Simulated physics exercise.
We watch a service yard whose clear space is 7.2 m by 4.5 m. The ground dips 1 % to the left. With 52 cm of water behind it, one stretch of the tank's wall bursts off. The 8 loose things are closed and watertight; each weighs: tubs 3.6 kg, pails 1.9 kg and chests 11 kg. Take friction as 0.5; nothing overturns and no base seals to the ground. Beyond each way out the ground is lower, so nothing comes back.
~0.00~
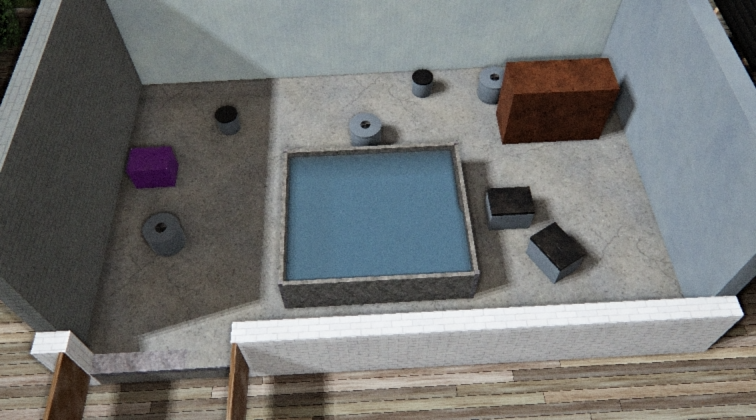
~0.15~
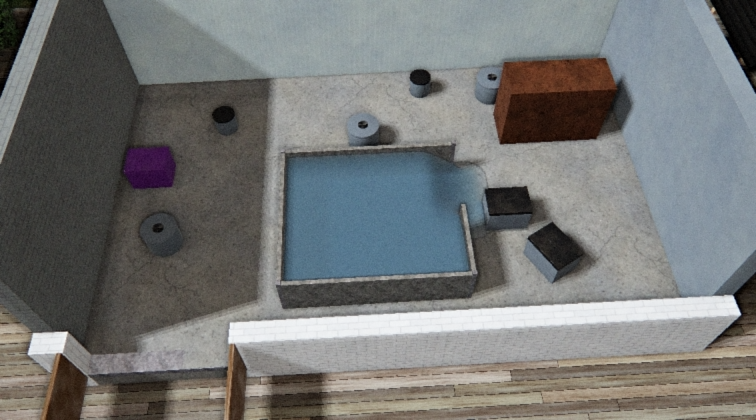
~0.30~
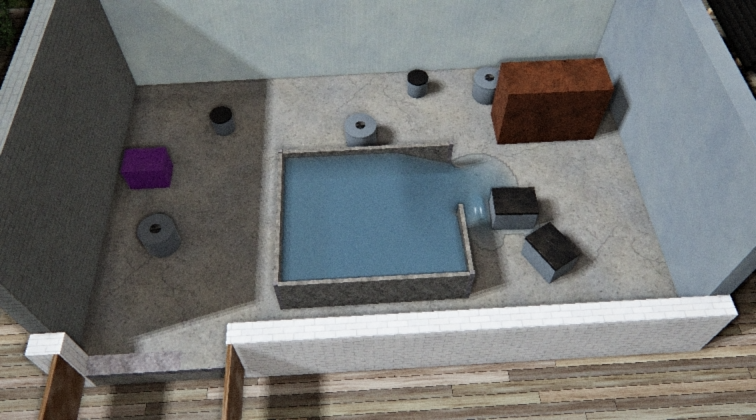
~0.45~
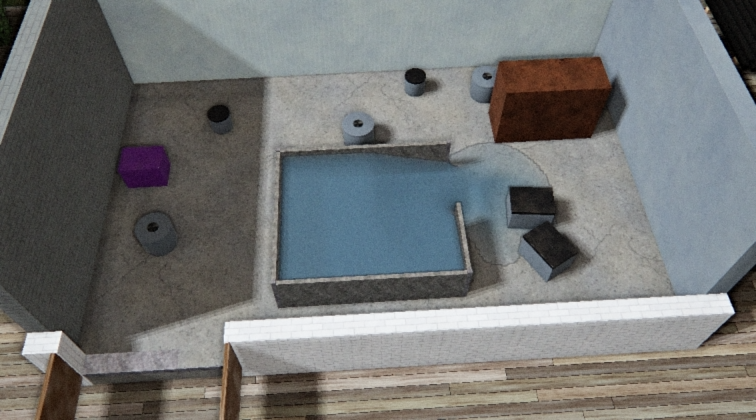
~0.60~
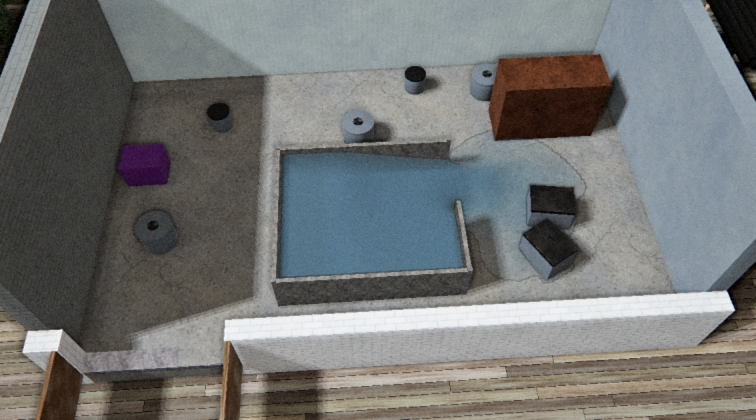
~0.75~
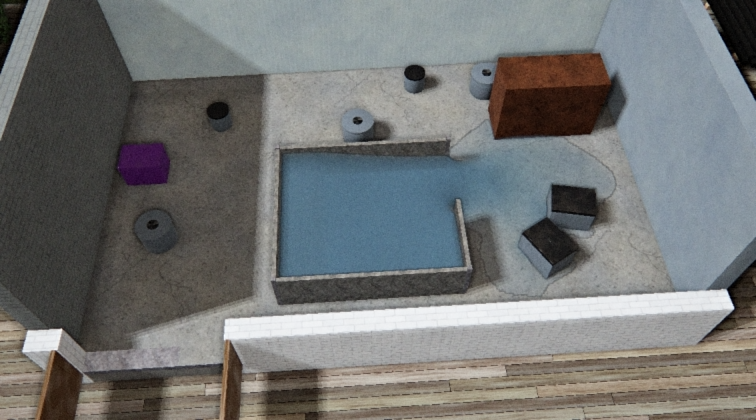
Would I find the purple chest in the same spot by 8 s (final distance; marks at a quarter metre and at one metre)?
Purple chest stays put.
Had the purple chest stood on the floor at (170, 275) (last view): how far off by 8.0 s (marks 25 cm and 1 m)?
It stays put.
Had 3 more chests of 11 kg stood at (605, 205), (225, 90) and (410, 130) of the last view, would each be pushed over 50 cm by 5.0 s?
In that order: Over, under, under.
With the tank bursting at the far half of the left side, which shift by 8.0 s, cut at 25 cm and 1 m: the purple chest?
Then the purple chest travels far.
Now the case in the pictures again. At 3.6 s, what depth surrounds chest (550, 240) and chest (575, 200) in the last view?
About 5 and 8 cm.
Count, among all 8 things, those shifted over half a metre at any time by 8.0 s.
6 of them.
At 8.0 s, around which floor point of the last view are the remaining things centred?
Near (228, 202).
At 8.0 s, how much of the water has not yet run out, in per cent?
Some 98 per cent remains.
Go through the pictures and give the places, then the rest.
The first frame shows the purple chest at (149, 159) rests on the ground; water covers 4.3 m2; 0 of 8 have shifted.
The second frame shows the purple chest at (146, 159), on the bottom; water covers 4.8 m2; 0 of 8 have shifted.
The third frame shows the purple chest at (144, 160) rests on the ground; 5.3 m2 under water; 1 of 8 have shifted.
The fourth frame shows the purple chest at (141, 158) rests on the ground; water covers 6.1 m2; 1 of 8 have shifted.
The fifth frame shows the purple chest at (141, 156), on the bottom; 7.0 m2 under water; 1 of 8 have shifted.
The sixth frame shows the purple chest at (140, 156) rests on the ground; water covers 7.9 m2; 1 of 8 have shifted.
After 1.6 s the purple chest is near (140, 156), 0.0 m from its start, aground; 0 of 8 are out; 0 afloat.
After 3.6 s the purple chest is near (140, 156), 0.0 m from its start, aground; 0 of 8 are out; 2 afloat.
After 5.6 s the purple chest is near (140, 156), 0.0 m from its start, aground; 0 of 8 are out; 4 afloat.
After 8.0 s the purple chest is near (136, 158), 0.1 m from its start, aground; 0 of 8 are out; 6 afloat.
